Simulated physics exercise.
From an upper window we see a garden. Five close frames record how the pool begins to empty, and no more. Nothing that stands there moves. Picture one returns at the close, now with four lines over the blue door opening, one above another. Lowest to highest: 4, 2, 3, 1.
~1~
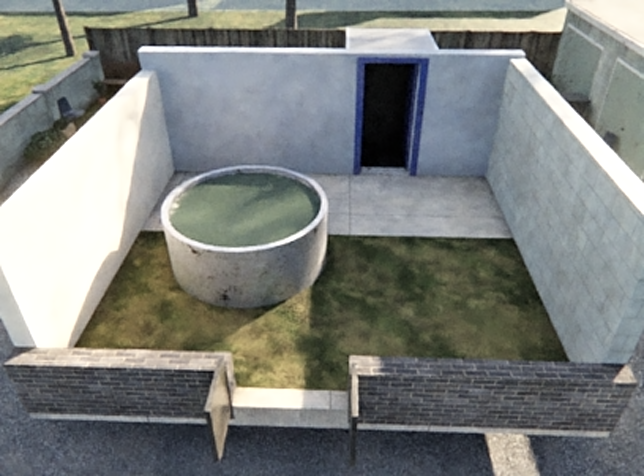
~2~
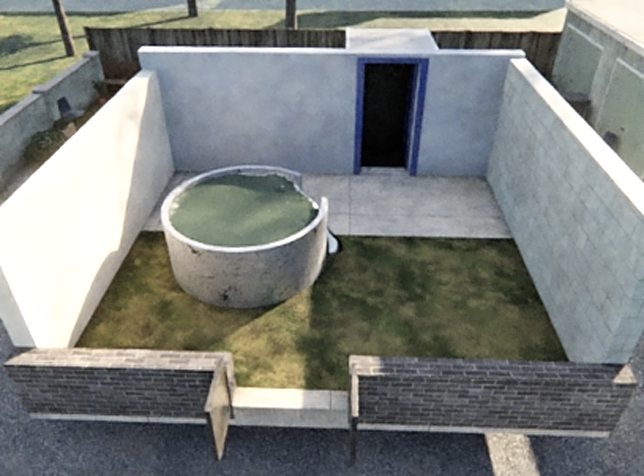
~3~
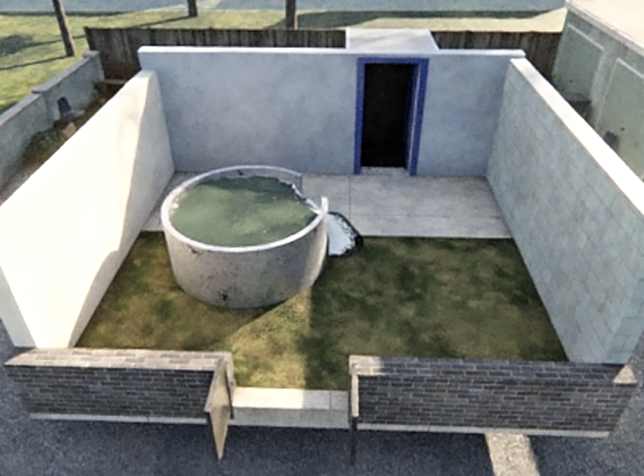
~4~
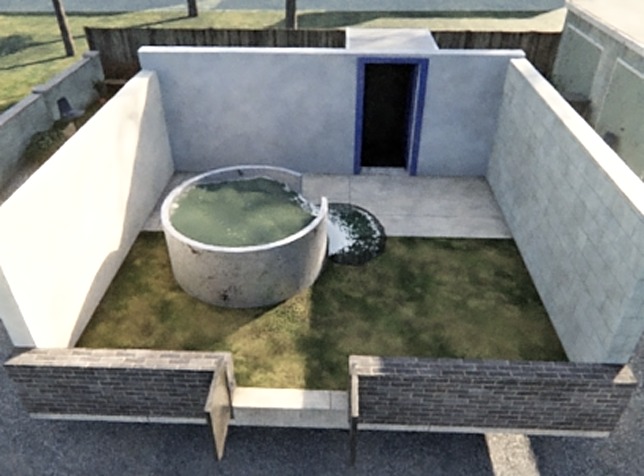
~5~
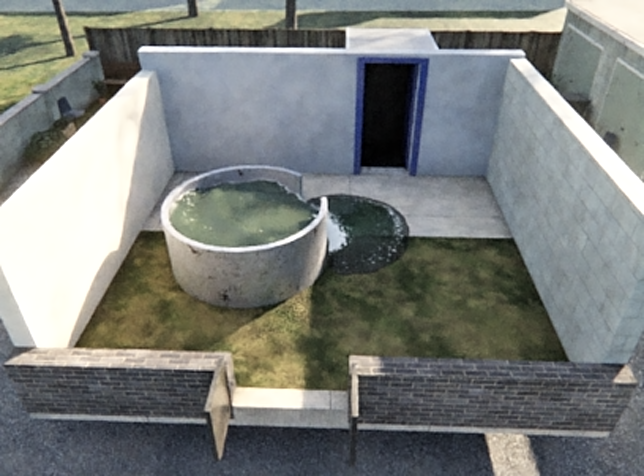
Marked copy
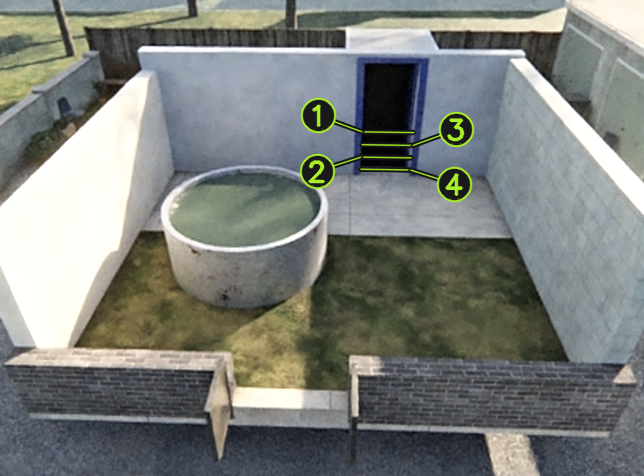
A round grey concrete pool brimming with green water stands left of centre in a walled garden, seen from an upper window. Pale walls enclose the patchy grass on three sides, with a blue-framed dark doorway at the back right and an open gate in the low brick front wall. The pool's right rim opens and water pours out, foaming, then spreads rightward in a dark, rounded sheet over paving and grass, while the camera stays still.
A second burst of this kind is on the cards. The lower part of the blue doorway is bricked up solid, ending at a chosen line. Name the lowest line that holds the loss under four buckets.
It is 2.
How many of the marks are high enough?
Three.
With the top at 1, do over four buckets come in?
No, not at all.
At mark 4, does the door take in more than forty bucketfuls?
No, less.
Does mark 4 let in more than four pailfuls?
Yes, that goes wrong.
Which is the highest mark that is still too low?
Mark 4.
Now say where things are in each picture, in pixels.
In the first picture, water in the pool at rest, its middle at (246, 208); foot of the blue doorway at (385, 174); open gate at (290, 351).
In the second picture, front seen at (331, 252), 1 % of the ground wet.
In the third picture, front seen at (340, 216), 3 % of the ground wet.
In the fourth picture, front seen at (359, 209), 6 % of the ground wet.
In the fifth picture, front seen at (392, 209), 10 % of the ground wet.
On the marked copy, 1 at (388, 132); 2 at (386, 157); 3 at (387, 145); 4 at (385, 169); from the bottom up 4, 2, 3, 1.
If 1 is chosen, nothing gets over.
If 2 is chosen, nothing gets over.
If 3 is chosen, nothing gets over.
If 4 is chosen, some 20 bucketfuls get in.
